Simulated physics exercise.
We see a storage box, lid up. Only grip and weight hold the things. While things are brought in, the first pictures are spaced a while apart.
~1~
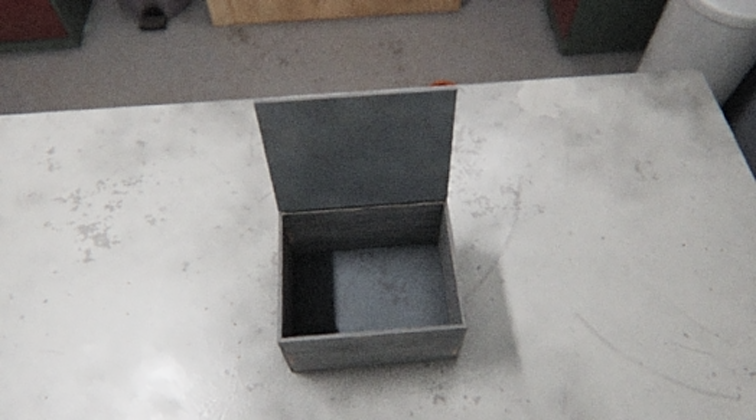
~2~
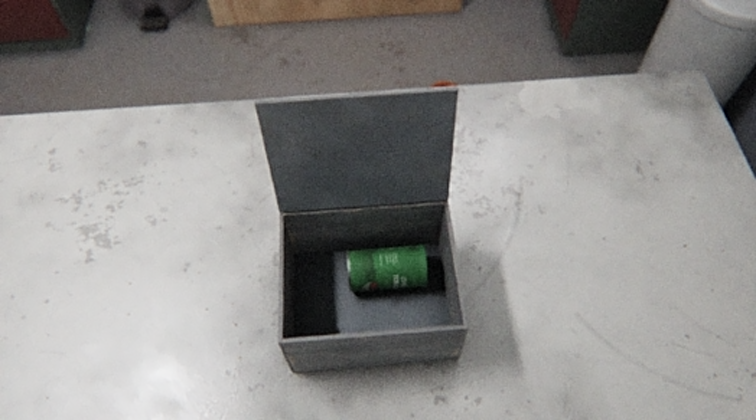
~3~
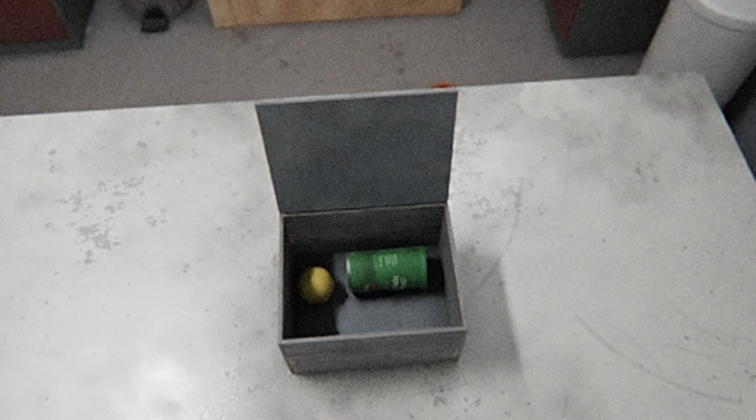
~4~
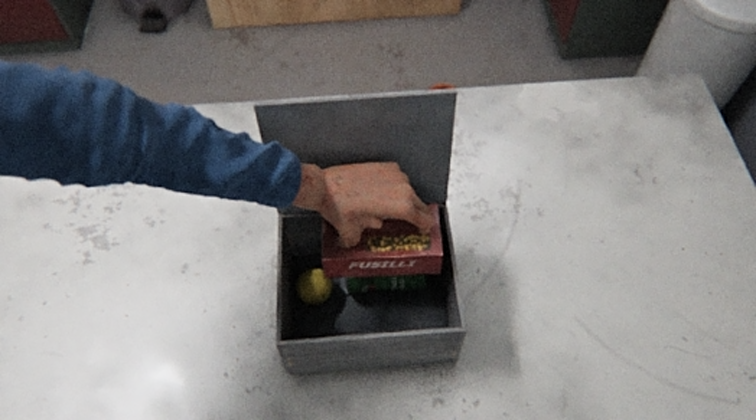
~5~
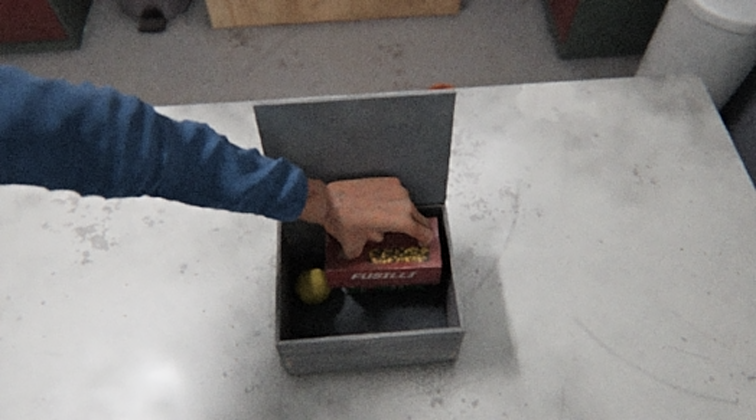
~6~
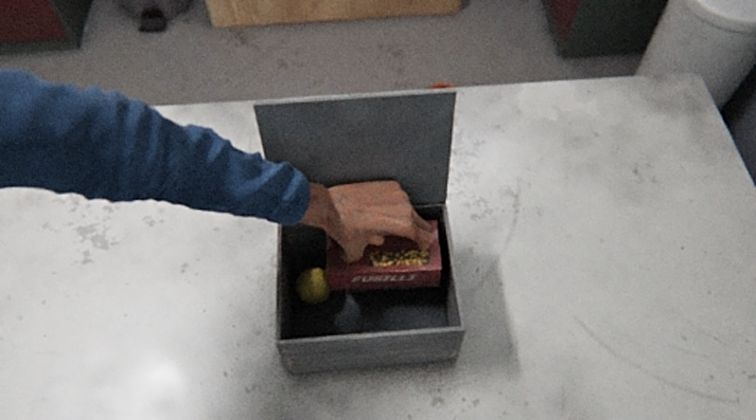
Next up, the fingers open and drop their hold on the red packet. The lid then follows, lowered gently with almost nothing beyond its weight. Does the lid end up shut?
Yes.
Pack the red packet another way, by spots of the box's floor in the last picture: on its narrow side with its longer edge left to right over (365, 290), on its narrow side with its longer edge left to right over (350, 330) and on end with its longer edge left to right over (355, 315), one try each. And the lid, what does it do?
On the first attempt the lid drops into place, on the second it drops into place, and on the third it can't come down.
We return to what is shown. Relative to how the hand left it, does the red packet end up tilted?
Observation: The red packet tilts over.
Then, 0.70 s later than the last frame, red packet on its side near (389, 330).
Then, 1.60 s later than the last frame, lid 56° above the rim; red packet on its side near (389, 330).
Then, 2.00 s later than the last frame, lid 22° above the rim; red packet on its side near (389, 330).
When it is over, lid shut; lying over in the box, red packet; the other 2 as before. End places, in pixels of the last picture, red packet near (389, 330).
